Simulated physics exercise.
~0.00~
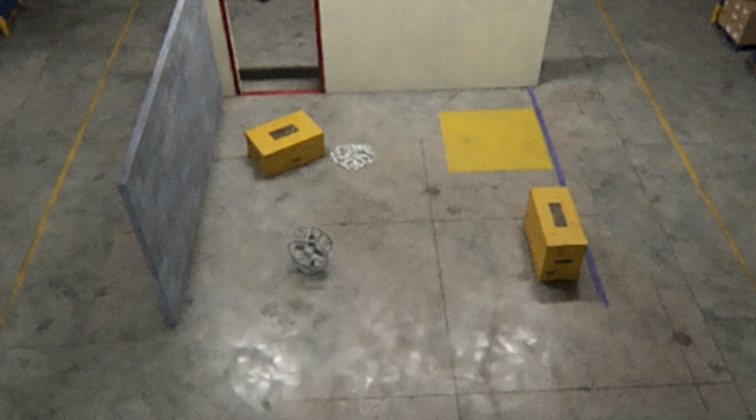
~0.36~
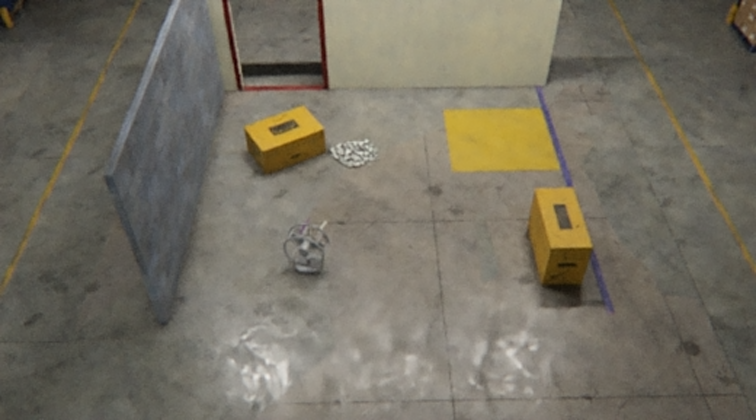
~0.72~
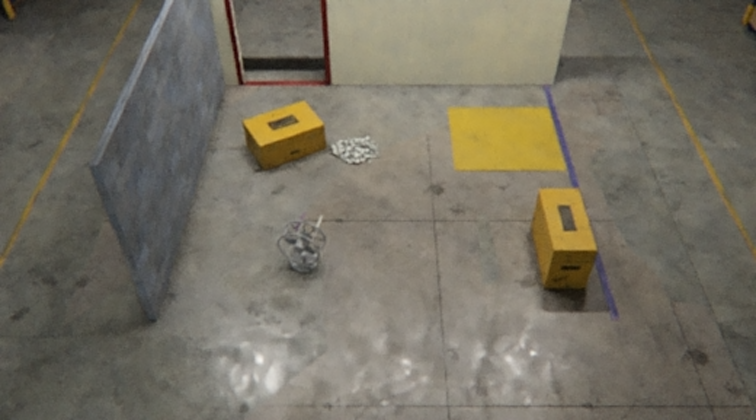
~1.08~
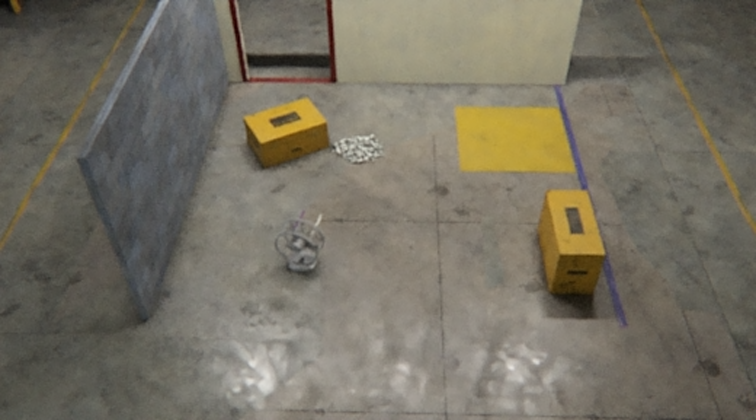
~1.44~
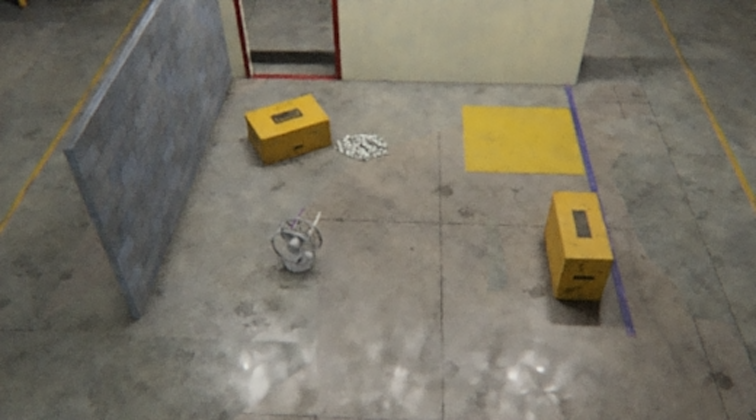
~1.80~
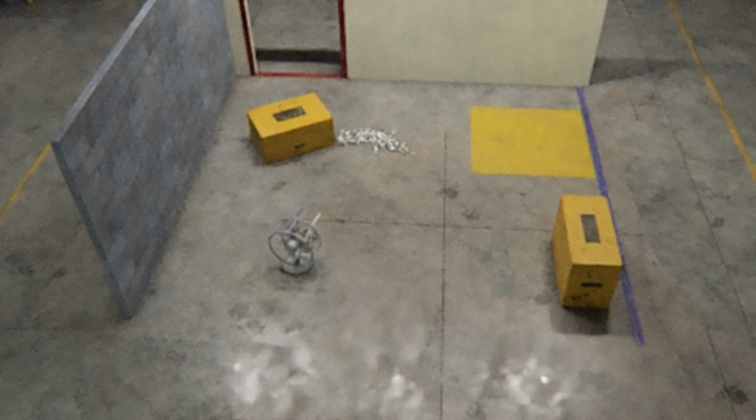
In this clip, the view drifts slightly over a warehouse corner with a drum fan, two yellow cases and a pile of white packing peanuts, which lies still at first and then spreads to the right along the floor.
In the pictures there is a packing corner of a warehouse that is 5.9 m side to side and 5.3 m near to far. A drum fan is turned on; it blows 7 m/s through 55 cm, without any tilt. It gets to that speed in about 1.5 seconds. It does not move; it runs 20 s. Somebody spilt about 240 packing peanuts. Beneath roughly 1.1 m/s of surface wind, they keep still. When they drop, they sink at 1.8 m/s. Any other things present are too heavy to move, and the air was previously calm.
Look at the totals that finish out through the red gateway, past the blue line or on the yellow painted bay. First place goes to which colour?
Top colour: Blue.
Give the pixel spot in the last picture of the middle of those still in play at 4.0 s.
Look about (553, 92) in the last picture.
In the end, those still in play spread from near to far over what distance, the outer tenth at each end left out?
I'd put it at around 3.2 m.
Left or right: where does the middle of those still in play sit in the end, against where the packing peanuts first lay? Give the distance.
Shift: Toward the left-hand side, approx. 2.4 m.
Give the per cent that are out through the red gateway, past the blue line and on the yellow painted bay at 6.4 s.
I'd say around 15 per cent at red, 60 per cent at blue, 1 per cent at yellow.
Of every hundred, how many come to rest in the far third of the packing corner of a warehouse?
10 %.
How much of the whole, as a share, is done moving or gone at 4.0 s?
Roughly 1 per cent of them.
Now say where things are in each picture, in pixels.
The middle of the packing peanuts is near (354, 155), none has stirred yet and the mouth of the drum fan is at (310, 247), in the first frame.
The middle of the packing peanuts is near (356, 152), none has stirred yet, the red gateway is centred on (283, 90), the yellow painted bay is centred on (499, 139) and the blue line is centred on (571, 180), in the second frame.
The middle of the packing peanuts is near (356, 149), none has stirred yet, the top of a packing case is at (283, 122) and the top of a packing case is at (567, 218), in the third frame.
The middle of the packing peanuts is near (360, 147) and none has stirred yet, in the fourth frame.
The middle of the packing peanuts is near (364, 145), the farthest in sight from the drum fan is at (375, 137) and about 5 % have left their places, in the fifth frame.
The middle of the packing peanuts is near (374, 138), the farthest in sight from the drum fan is at (395, 131) and about 90 % have left their places, in the sixth frame.
After 4.0 s the count stands so, 14 % are out through the red gateway, 1 % on the yellow painted bay and 28 % past the blue line; the middle of those still in play is near (553, 92).
After 6.4 s the count stands so, 14 % are out through the red gateway, 1 % on the yellow painted bay and 58 % past the blue line; the middle of those still in play is near (247, 92).
After 11.0 s the count stands so, 13 % are out through the red gateway, 1 % on the yellow painted bay and 58 % past the blue line; the middle of those still in play is near (244, 95).
After 20.0 s, at the end, 13 % are out through the red gateway, 0 % on the yellow painted bay and 60 % past the blue line; the middle of those still in play is near (230, 124).
